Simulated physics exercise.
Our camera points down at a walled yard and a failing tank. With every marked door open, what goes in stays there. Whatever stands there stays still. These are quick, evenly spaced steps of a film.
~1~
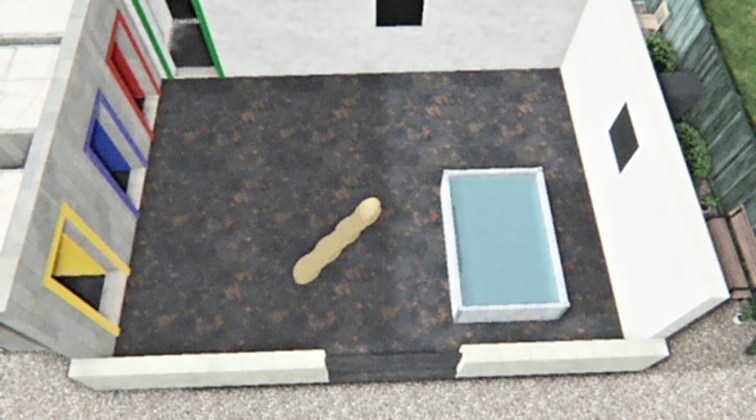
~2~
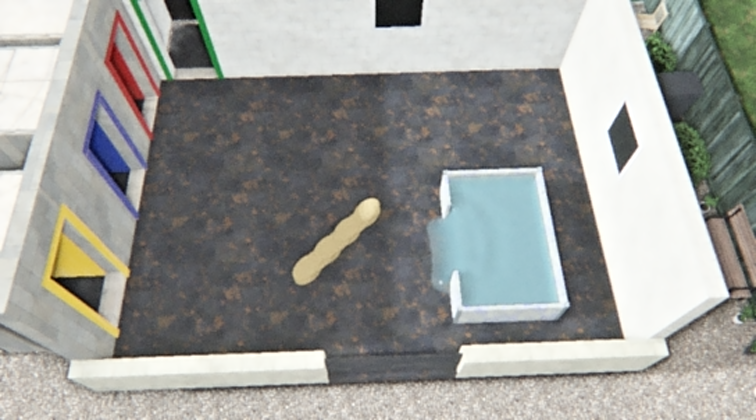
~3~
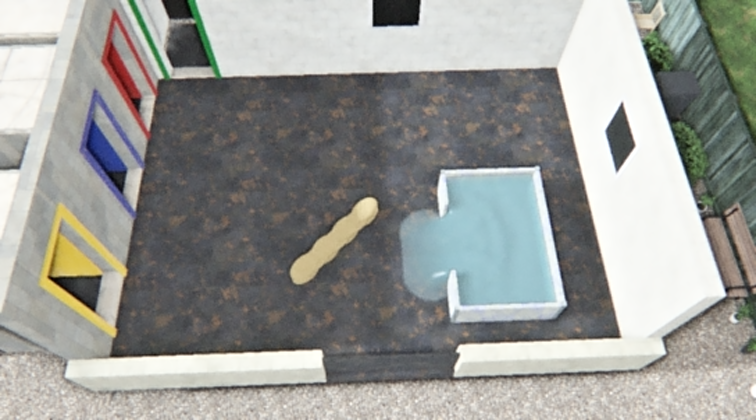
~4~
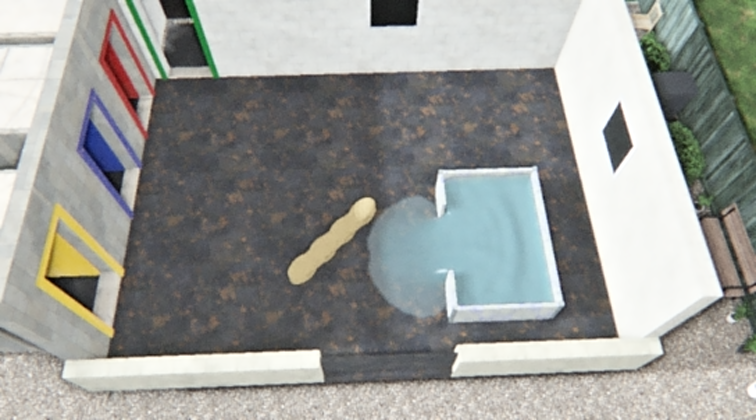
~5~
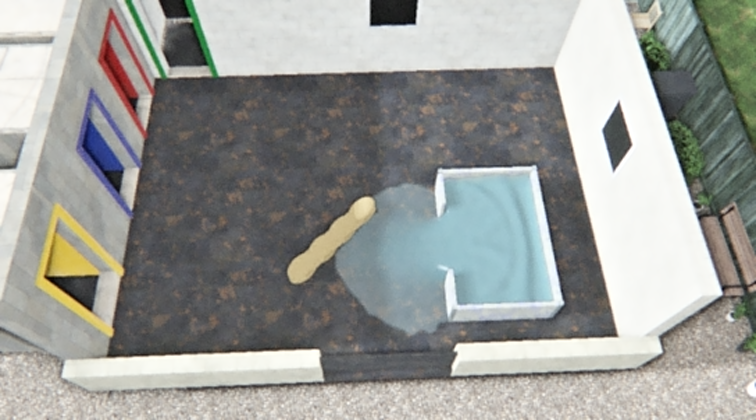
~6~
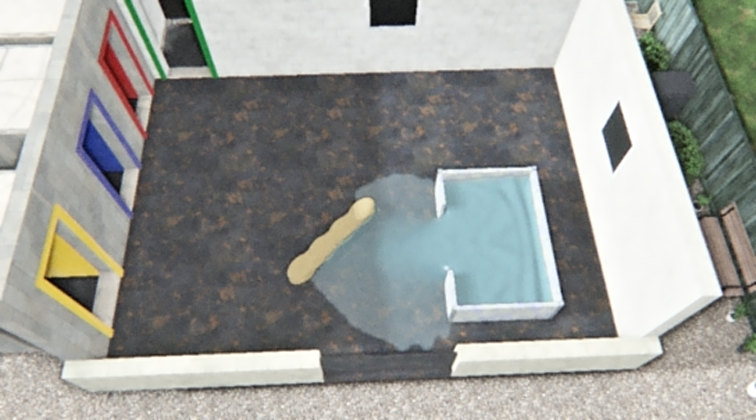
To begin with, still blue water fills an open, white-walled tank on the right of a dark walled yard, near a lumpy tan barrier. A gap opens in the tank's left wall and water pours out, spreading leftward across the ground in a widening pool until it meets the barrier.
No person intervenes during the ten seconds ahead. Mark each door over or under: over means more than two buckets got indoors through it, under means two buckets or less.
Red door - under, yellow door - under, blue door - under, green door - over.
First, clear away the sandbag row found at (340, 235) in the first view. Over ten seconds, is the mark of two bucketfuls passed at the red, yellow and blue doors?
Door by door: The red crosses the threshold, the yellow stays short of it and the blue crosses the threshold.
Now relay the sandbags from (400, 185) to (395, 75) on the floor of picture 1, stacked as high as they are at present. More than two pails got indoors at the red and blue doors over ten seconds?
The red door overshoots while the blue door overshoots.
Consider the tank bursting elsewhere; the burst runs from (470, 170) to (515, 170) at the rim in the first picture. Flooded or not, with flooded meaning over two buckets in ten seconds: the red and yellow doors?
Taking them in turn, red overshoots and yellow remains below the limit.
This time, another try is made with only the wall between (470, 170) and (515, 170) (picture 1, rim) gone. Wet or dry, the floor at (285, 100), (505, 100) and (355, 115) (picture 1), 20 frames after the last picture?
Spot one ends up deluged, spot two deluged, spot three deluged.
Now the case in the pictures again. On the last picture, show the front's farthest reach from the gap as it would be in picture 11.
The flood front should get to about (226, 332).
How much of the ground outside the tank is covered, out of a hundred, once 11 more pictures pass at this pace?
I'd guess some 25 per cent.
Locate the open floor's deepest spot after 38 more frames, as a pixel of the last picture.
Answer: (105, 371).
A moment on, water covers 15 % of the floor; the red door not reached, the yellow door not reached, the blue door not reached, the green door not reached.
Next, water covers 25 % of the floor; the red door not reached, the yellow door not reached, the blue door not reached, the green door not reached.
Then, water covers 40 % of the floor; the red door not reached, the yellow door wet at the sill, nothing in, the blue door wet at the sill, nothing in, the green door not reached.
Later, water covers 60 % of the floor; the red door wet at the sill, nothing in, the yellow door wet at the sill, nothing in, the blue door wet at the sill, nothing in, the green door under two buckets in.
In the end, water covers 90 % of the floor; the red door under two buckets in, the yellow door wet at the sill, nothing in, the blue door wet at the sill, nothing in, the green door far over two buckets in.
